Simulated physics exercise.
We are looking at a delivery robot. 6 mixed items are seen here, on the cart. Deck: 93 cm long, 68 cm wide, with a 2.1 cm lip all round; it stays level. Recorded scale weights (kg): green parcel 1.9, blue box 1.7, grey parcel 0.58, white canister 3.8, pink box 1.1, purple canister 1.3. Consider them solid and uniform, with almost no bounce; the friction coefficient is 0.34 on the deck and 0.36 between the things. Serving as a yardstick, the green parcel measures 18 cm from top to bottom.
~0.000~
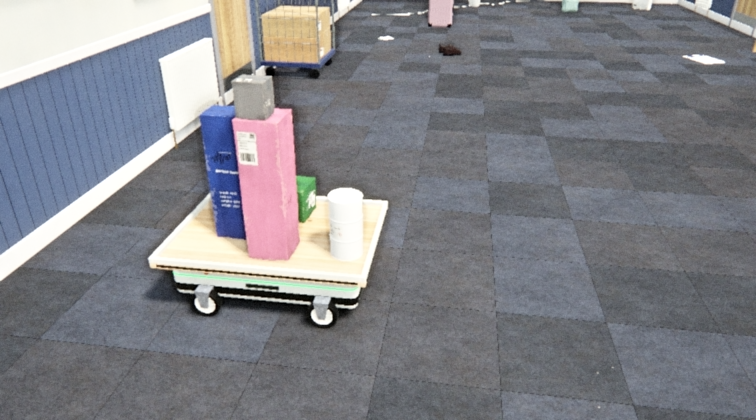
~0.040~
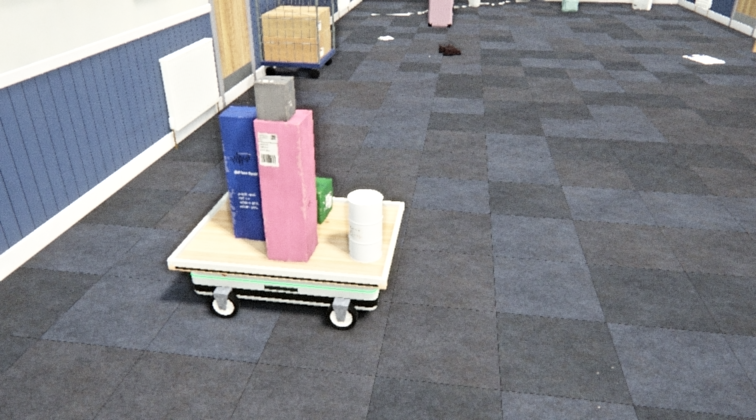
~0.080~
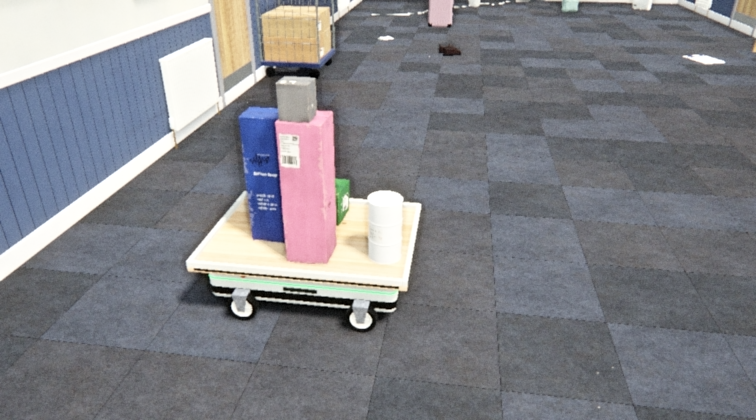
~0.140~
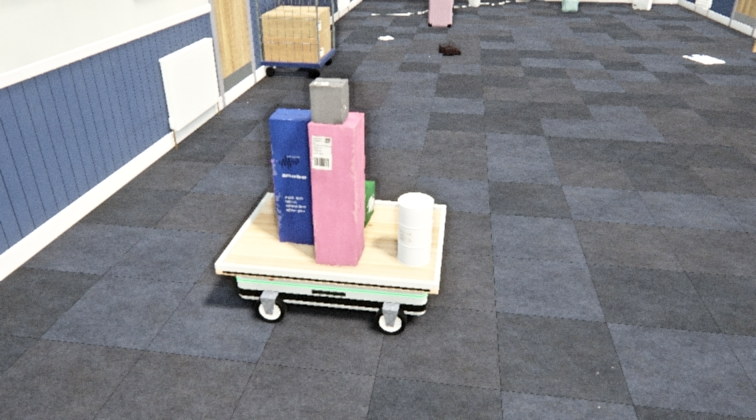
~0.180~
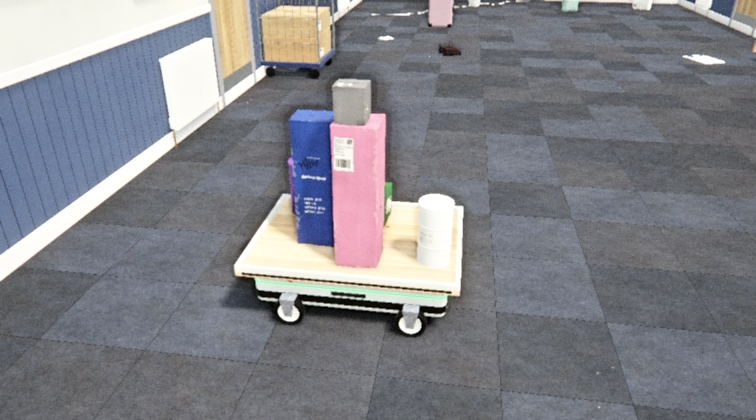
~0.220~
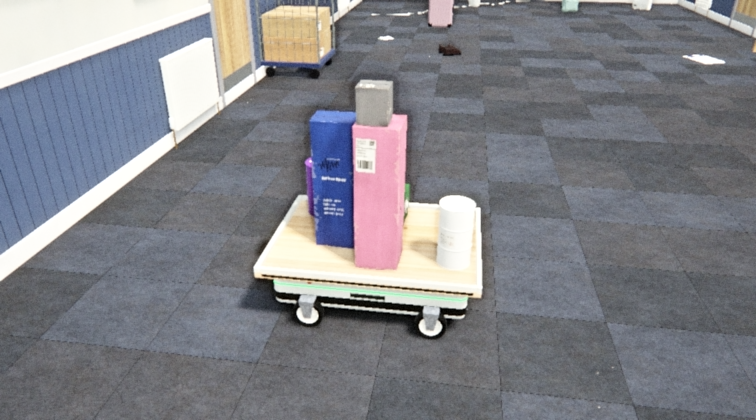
A low wheeled cart carrying a tall pink box with a grey parcel on top, a blue box, a green parcel and a white canister rolled steadily rightward across the carpet, gradually revealing a purple canister.
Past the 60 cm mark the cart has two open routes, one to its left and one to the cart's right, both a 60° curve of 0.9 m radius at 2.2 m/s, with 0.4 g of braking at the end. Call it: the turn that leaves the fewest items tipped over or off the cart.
It is the left turn.
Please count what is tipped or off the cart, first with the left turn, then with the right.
Turning left 4, turning right 5.
Turning left. At 0.62 s, cart 136 cm along, turned 39°; grey parcel, white canister and pink box now off the cart; blue box leaning 14° near (543, 179); green parcel slid 19 cm near (536, 199).
After 1.02 s, cart 218 cm along, turned 60°; blue box now off the cart; green parcel slid 33 cm near (612, 158); purple canister slid 16 cm.
At rest (1.9 s), off the cart, blue box, grey parcel, white canister and pink box; not toppled but over 10 cm from the start, green parcel and purple canister. In the last view, green parcel near (633, 139), blue box near (692, 249).
Turning right instead, blue box, grey parcel, white canister, pink box and purple canister tipped over or off the cart, 5 of 6 in all.
